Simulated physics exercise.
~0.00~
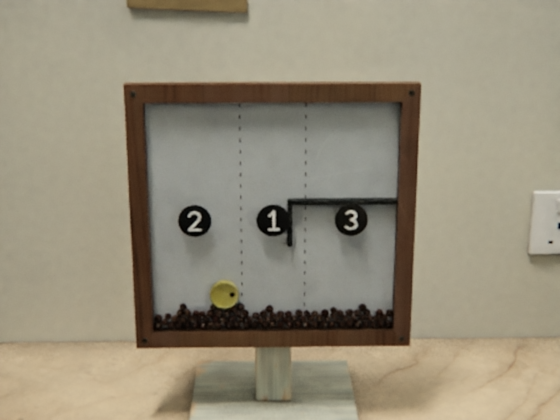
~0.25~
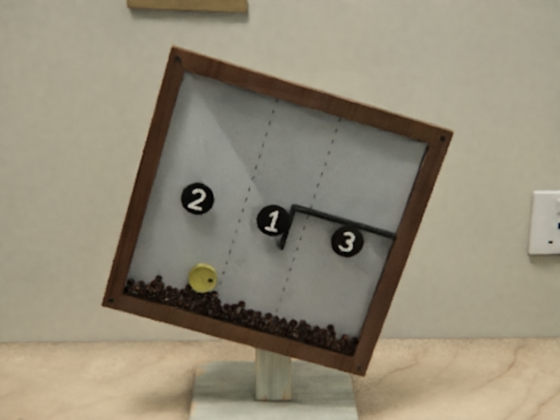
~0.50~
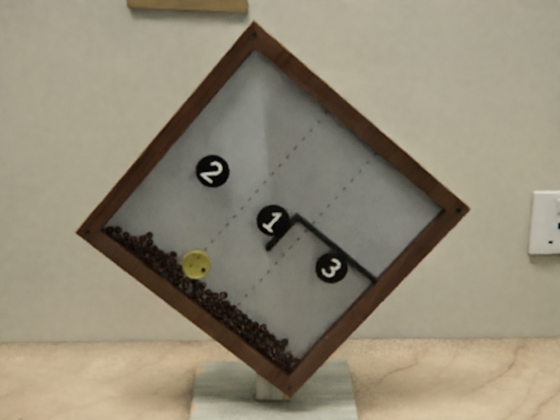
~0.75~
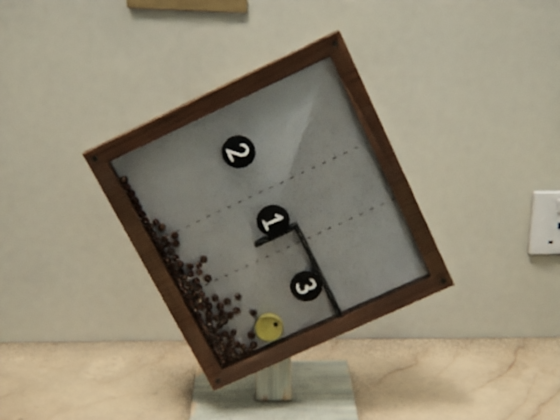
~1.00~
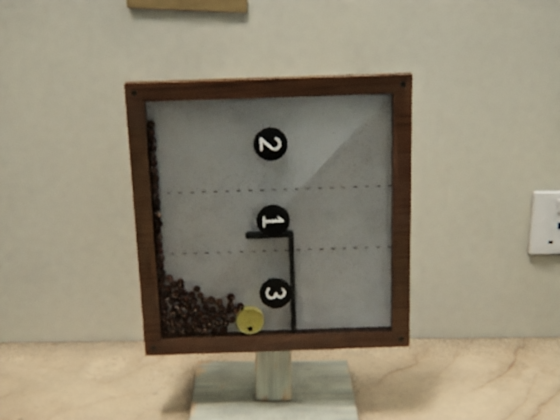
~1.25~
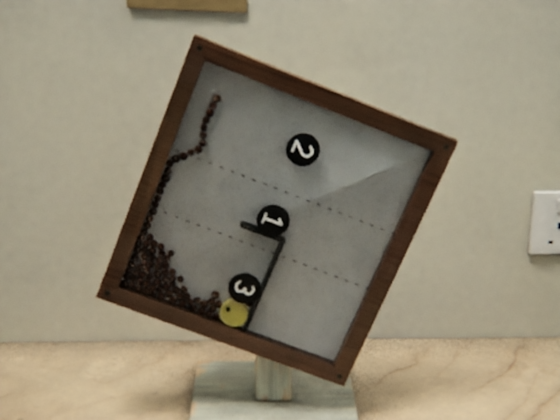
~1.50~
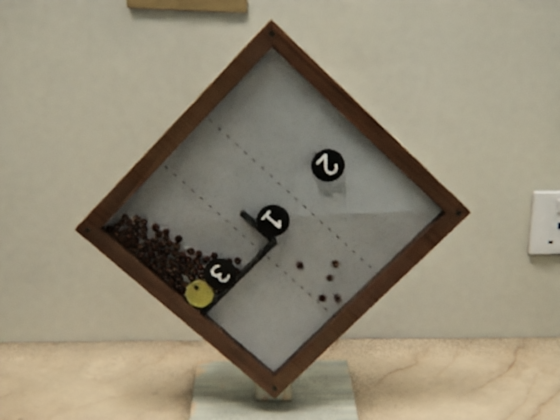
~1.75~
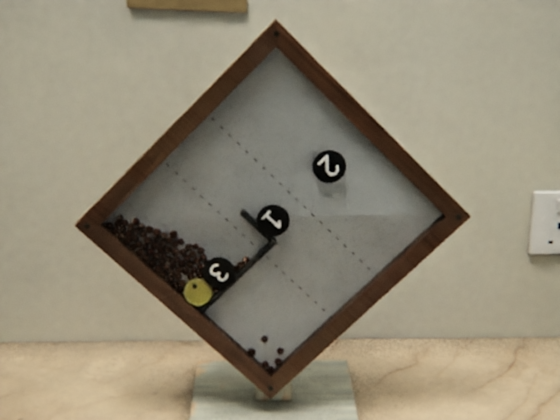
Square wooden-framed box turning clockwise onto a corner, dark beads and yellow disc sliding into strip three, a few beads dropping beyond the divider.
